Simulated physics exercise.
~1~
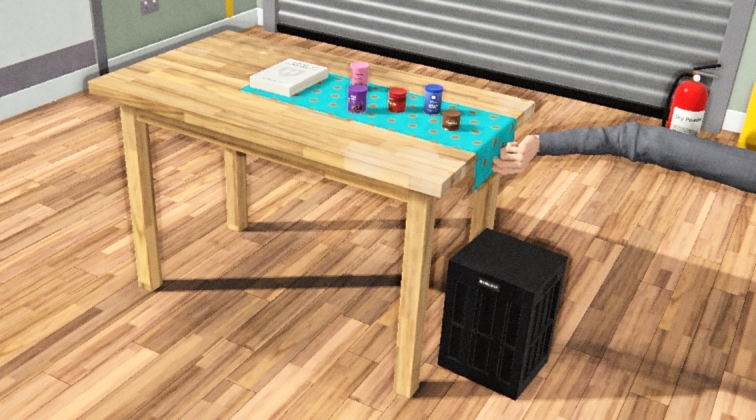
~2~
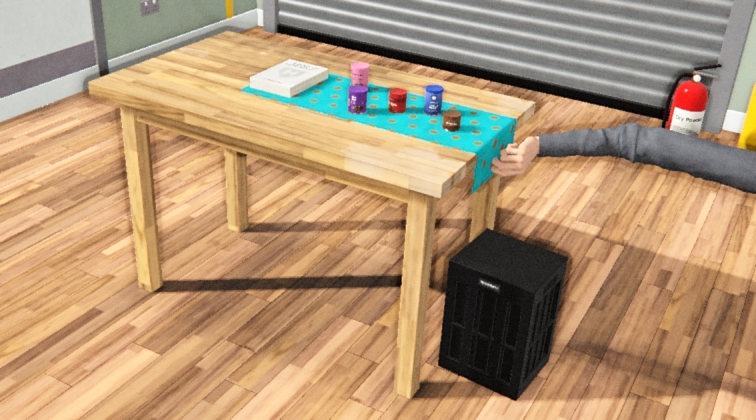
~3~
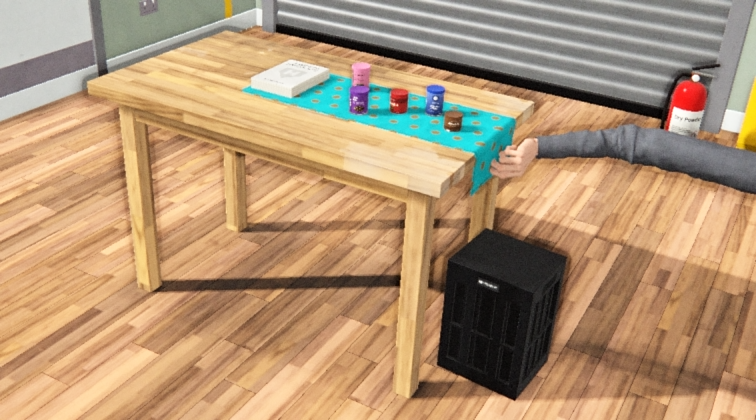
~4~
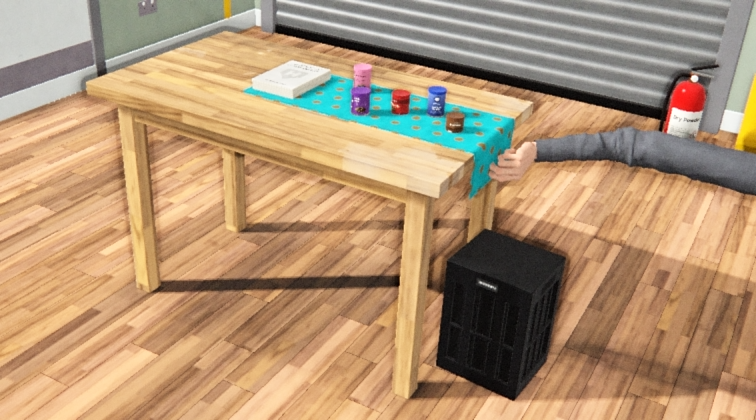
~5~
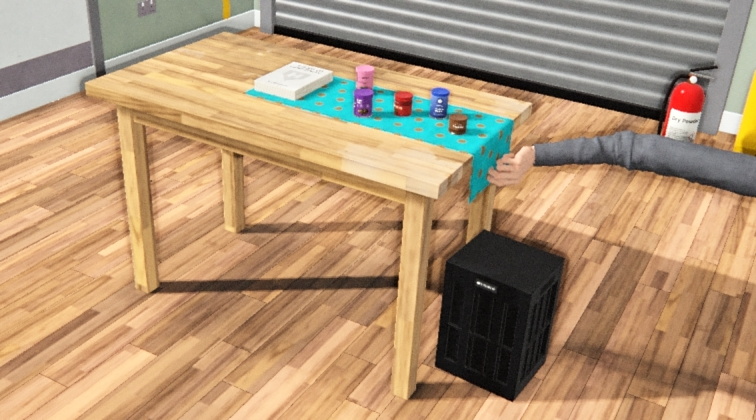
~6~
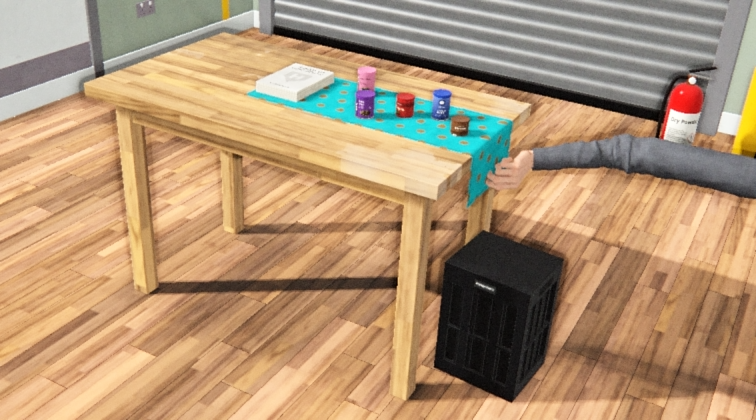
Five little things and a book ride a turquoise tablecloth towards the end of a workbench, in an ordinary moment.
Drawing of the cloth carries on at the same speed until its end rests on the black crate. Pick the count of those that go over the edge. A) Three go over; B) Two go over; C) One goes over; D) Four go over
B.
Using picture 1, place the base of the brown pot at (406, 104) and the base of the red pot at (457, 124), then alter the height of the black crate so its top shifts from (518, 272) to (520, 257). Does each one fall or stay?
Note: Brown pot kept on top; red pot lost.
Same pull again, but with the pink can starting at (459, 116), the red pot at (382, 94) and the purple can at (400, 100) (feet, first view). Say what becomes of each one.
Fate of the pink can: It goes; fate of the red pot: It stays; fate of the purple can: It stays.
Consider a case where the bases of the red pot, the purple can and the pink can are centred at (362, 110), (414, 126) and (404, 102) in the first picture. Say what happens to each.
The red pot is still on top, the purple can is off the top, the pink can is still on top.
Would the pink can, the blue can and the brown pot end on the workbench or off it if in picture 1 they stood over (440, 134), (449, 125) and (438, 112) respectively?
In the end the pink can gets dislodged, while the blue can gets dislodged and the brown pot gets dislodged.
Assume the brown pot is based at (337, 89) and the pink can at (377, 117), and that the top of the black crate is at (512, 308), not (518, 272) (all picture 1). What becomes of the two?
The brown pot stays put, the pink can is lost.
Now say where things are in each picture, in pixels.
The first picture shows hem (472, 194); brown pot (452, 113); blue can (434, 87); red pot (398, 91); purple can (358, 88); pink can (360, 65); top of the crate (518, 272).
The second picture shows hem (472, 195); brown pot (452, 113).
The third picture shows hem (471, 197); blue can (436, 88).
The fourth picture shows hem (469, 200); red pot (401, 93); top of the crate (516, 273).
The fifth picture shows hem (469, 205); purple can (364, 92).
The sixth picture shows hem (467, 209); brown pot (461, 118); blue can (442, 92); red pot (406, 96); purple can (366, 93); pink can (367, 70).
Soon after, hem near (484, 230); brown pot gone.
After that, hem on the crate; brown pot and blue can gone.
In the end, hem on the crate; brown pot and blue can gone. The count of fallen things is two.
